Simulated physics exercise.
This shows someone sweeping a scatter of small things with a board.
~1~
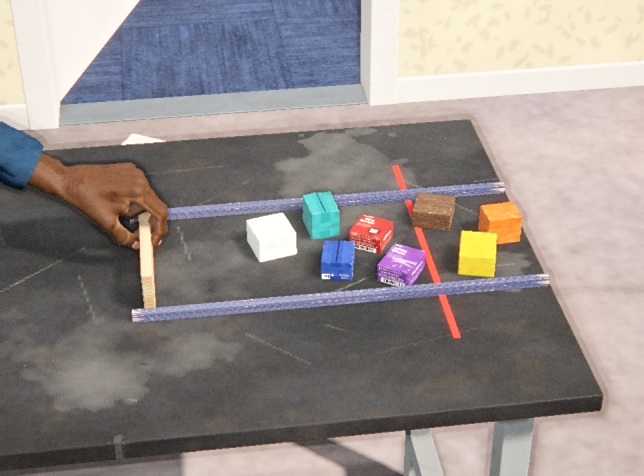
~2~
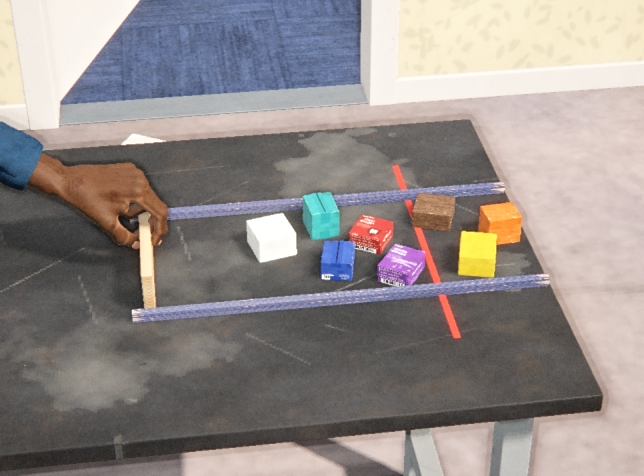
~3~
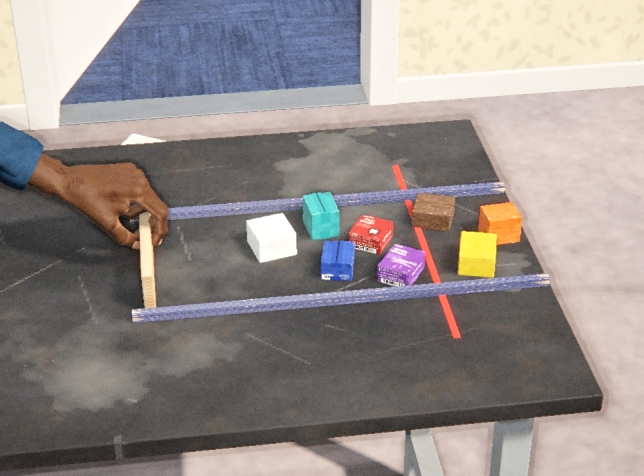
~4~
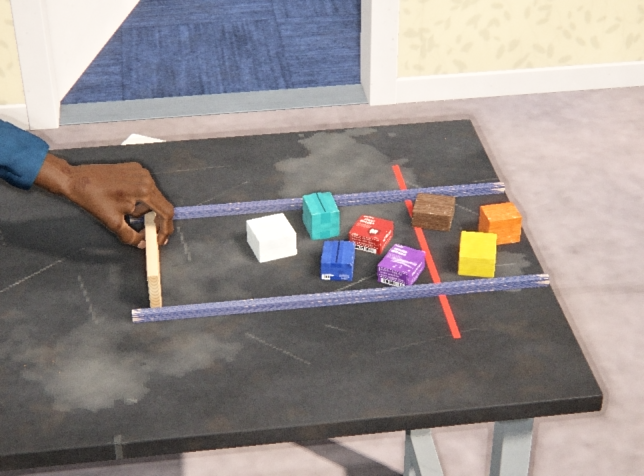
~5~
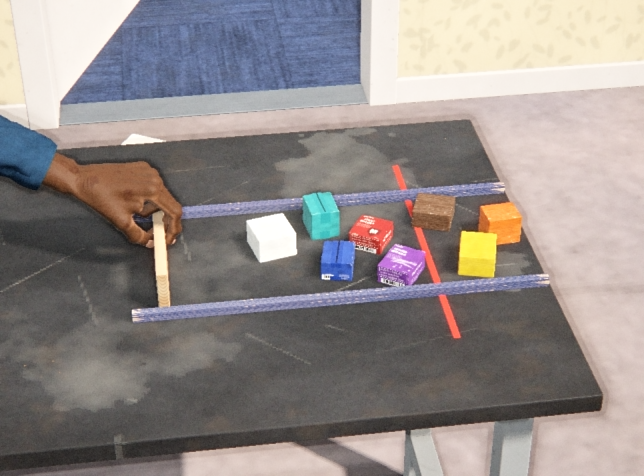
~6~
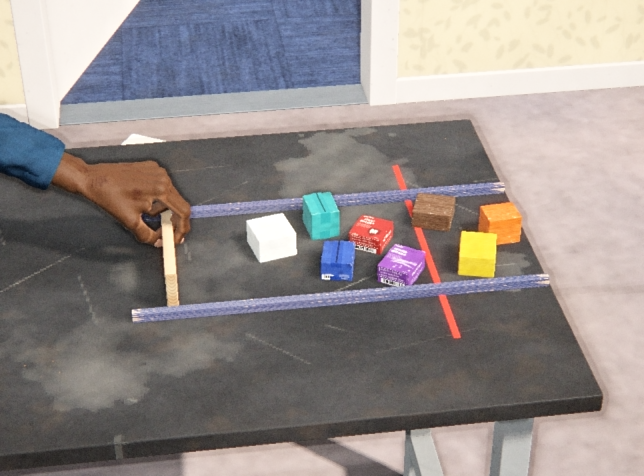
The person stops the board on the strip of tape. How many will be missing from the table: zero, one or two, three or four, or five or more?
Here the number that fall off is zero.
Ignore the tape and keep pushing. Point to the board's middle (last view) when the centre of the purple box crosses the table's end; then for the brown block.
About (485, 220), and (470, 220) for the other.
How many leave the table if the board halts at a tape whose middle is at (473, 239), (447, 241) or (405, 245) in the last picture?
The counts: 2, 1 and 0.
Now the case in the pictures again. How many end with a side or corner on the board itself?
3 of them.
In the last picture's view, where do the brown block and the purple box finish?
The brown block at (468, 205), the purple box at (480, 264).
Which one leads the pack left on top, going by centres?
That is the orange block.
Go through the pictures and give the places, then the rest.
The first picture shows orange block (500, 224); yellow block (477, 254); brown block (434, 212); board (146, 248); tape (423, 243).
The second picture shows yellow block (477, 254); blue box (338, 261).
The third picture shows brown block (434, 212); red box (371, 234).
The fourth picture shows orange block (500, 224); board (152, 247).
The fifth picture shows yellow block (477, 254); white block (271, 237).
The sixth picture shows orange block (500, 224); yellow block (477, 254); brown block (434, 212); board (169, 246); tape (423, 243).
Early on, none off yet; orange block at rest near (500, 224); yellow block at rest near (477, 254); brown block at rest near (434, 212).
Finally, the number that fall off is zero.
